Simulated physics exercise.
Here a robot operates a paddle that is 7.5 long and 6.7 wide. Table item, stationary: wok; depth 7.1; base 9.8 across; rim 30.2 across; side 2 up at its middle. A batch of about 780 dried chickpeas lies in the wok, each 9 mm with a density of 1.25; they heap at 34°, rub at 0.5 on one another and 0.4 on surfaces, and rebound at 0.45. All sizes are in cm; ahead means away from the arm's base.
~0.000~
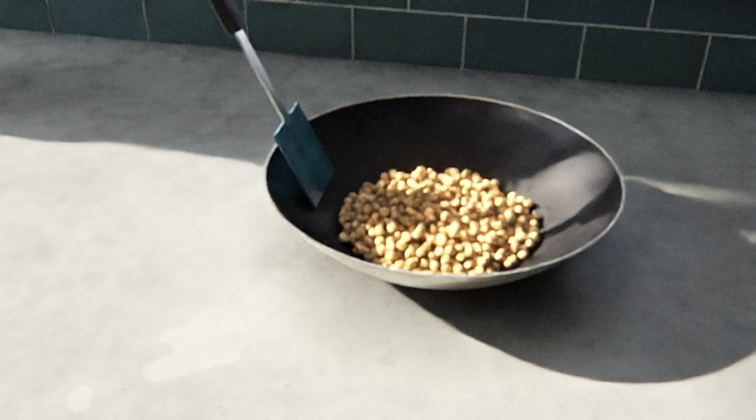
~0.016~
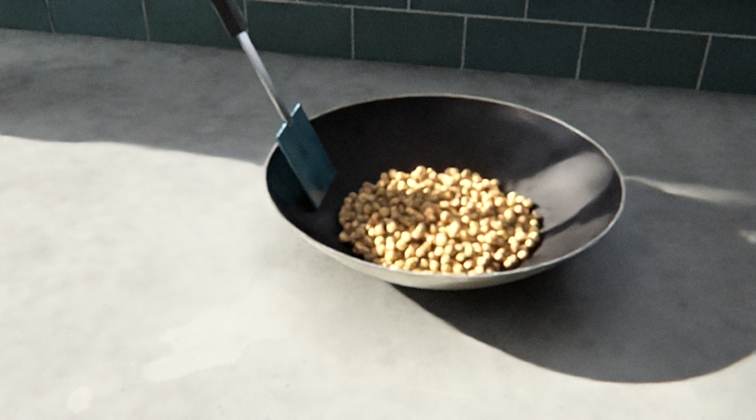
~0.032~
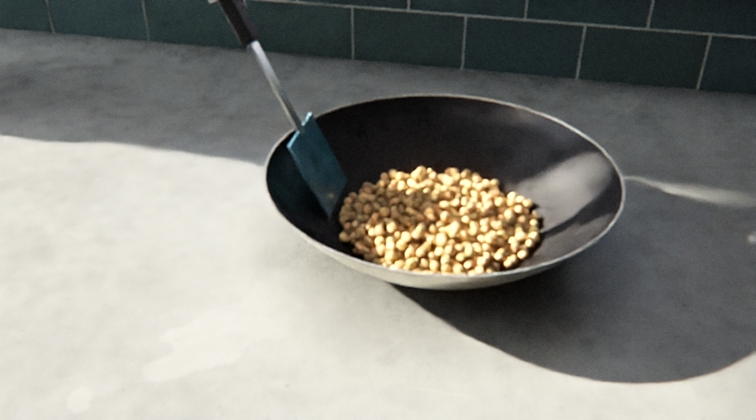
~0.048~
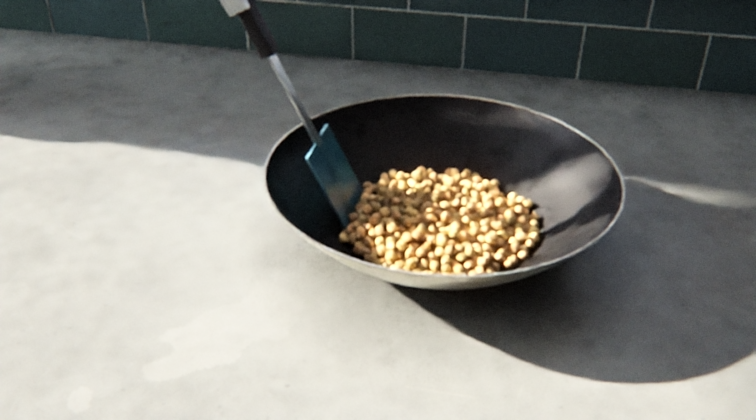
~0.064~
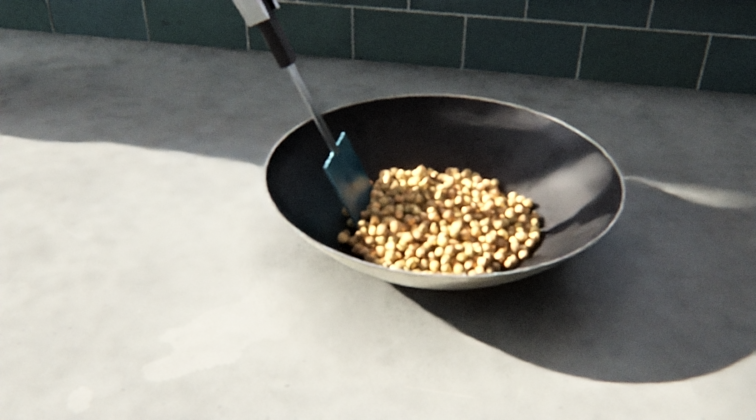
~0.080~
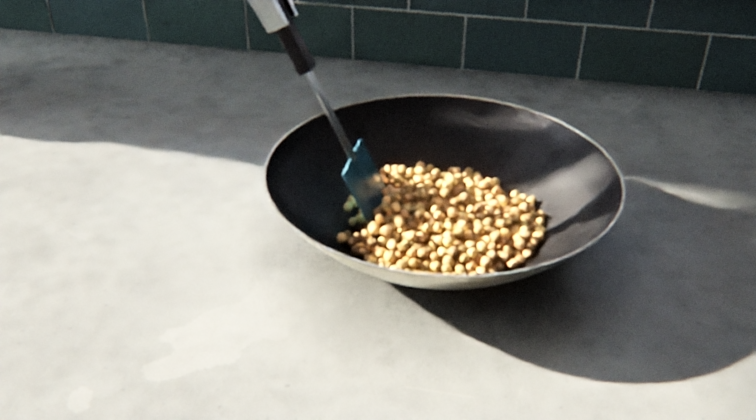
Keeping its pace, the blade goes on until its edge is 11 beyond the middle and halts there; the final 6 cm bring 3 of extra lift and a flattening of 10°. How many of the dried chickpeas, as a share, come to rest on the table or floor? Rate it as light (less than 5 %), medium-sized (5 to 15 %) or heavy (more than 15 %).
Rated heavy.
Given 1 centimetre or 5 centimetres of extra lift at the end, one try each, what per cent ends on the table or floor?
Try one gives about 25 in a hundred, try two about 20 in a hundred.
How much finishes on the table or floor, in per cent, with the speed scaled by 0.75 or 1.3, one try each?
Estimates, in order: 15 % and 35 %.
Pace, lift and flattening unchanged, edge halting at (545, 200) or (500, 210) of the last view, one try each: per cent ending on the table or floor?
I'd say roughly 15 per cent, then roughly 0 per cent.
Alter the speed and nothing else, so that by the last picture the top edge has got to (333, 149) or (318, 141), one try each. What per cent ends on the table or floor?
Respectively, around 15 and 5 per cent.
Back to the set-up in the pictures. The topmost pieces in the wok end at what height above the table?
It reaches roughly 5.5 cm.
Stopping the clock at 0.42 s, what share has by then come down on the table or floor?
Around 5 percent.
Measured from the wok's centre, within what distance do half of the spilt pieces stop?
I reckon close to 36 centimetres.
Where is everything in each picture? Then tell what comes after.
In the first picture, paddle top edge at (286, 119), sloping 64°; upper third of the load around (435, 216), from x 345 to 535, top at y 170; 778 in the wok.
In the second picture, paddle top edge at (288, 120), sloping 64°; upper third of the load around (435, 216), from x 345 to 535, top at y 170.
In the third picture, paddle top edge at (300, 129), sloping 64°; upper third of the load around (435, 216), from x 345 to 535, top at y 170.
In the fourth picture, paddle top edge at (317, 140), sloping 64°; upper third of the load around (435, 215), from x 345 to 535, top at y 170.
In the fifth picture, paddle top edge at (335, 149), sloping 64°; upper third of the load around (434, 213), from x 345 to 535, top at y 170.
In the sixth picture, paddle top edge at (352, 156), sloping 64°; upper third of the load around (438, 212), from x 345 to 540, top at y 165; 778 in the wok.
After 0.14 s, sloping 64°, highest piece 9 above the table; 778 in the wok.
After 0.19 s, sloping 62°, highest piece 14 above the table; 777 in the wok, 1 on the blade or in flight.
After 0.42 s, sloping 54°, highest piece 17 above the table; 595 in the wok, 54 on the table or floor, 129 on the blade or in flight.
After 1.47 s, sloping 54°, highest piece 5 above the table; 595 in the wok, 183 on the table or floor.
At rest, 595 in the wok, 183 on the table or floor. That is 24 % on the table or floor.
